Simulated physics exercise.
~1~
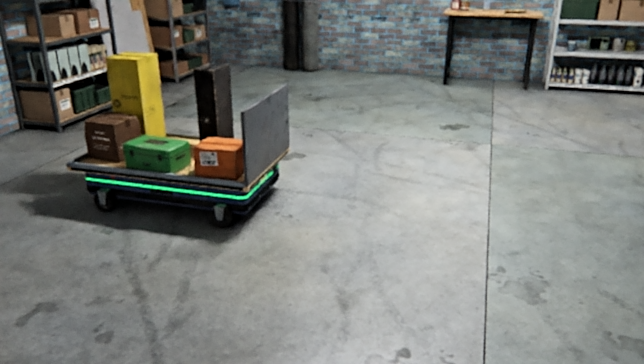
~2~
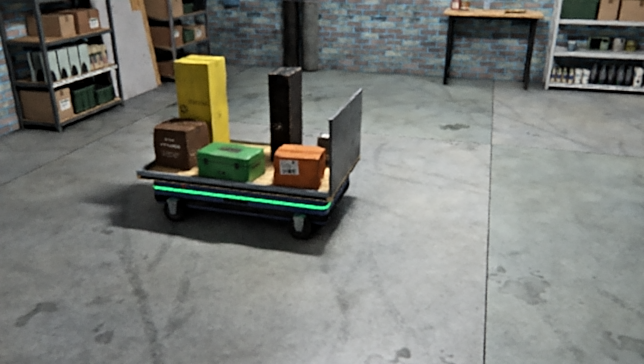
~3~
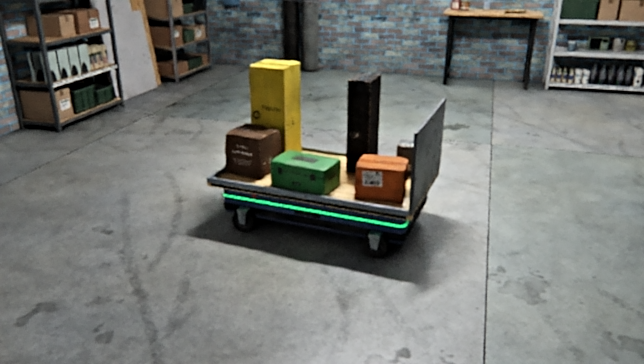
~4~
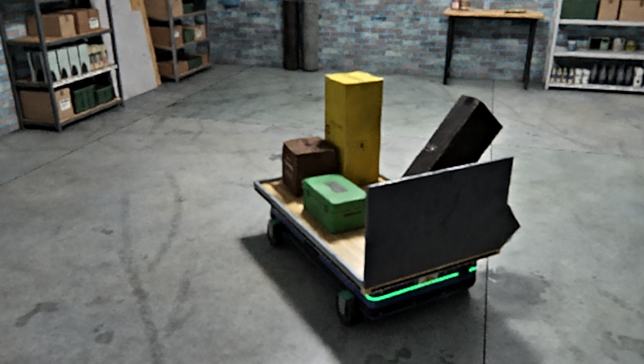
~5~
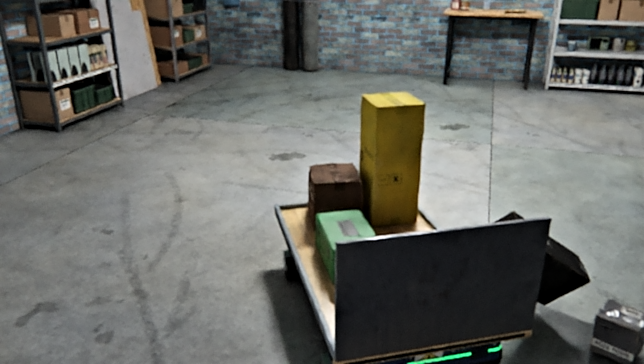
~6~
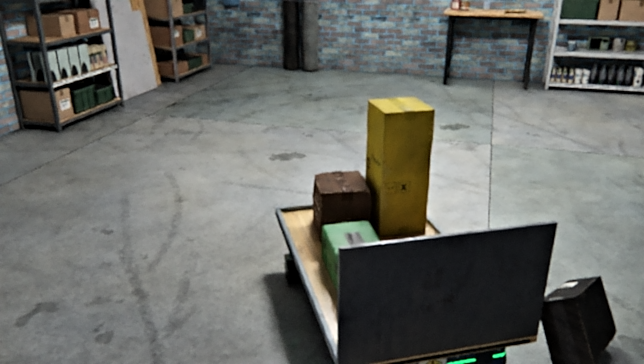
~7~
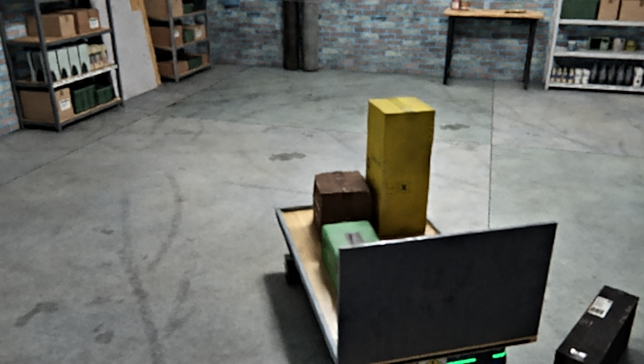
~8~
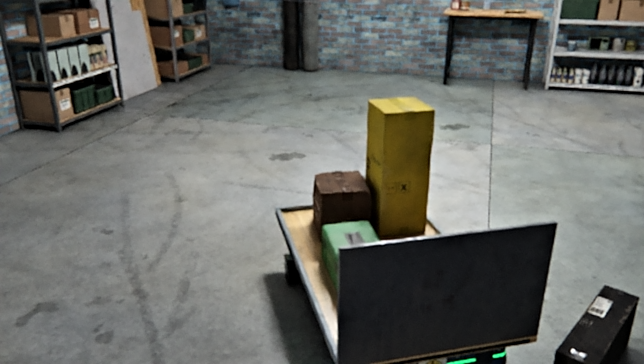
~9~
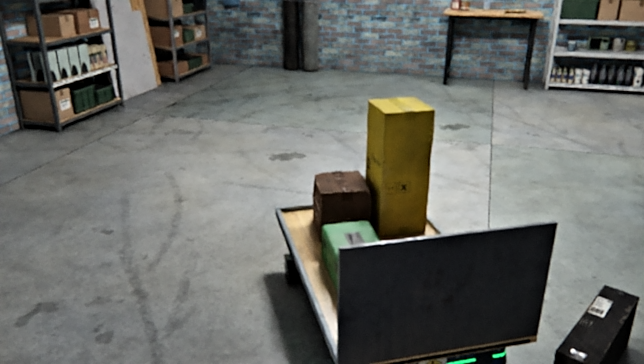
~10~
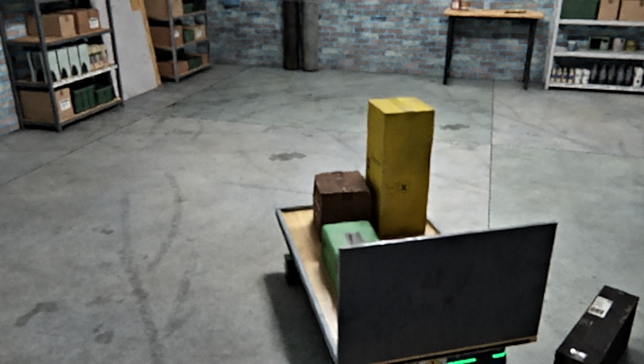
We see a flat cart loaded with boxes roll right across a workshop floor and swing toward the camera, as a tall black box tips off its far side and a grey parcel drops too. The cart stops, with the yellow box still upright and the black one lying on the floor.
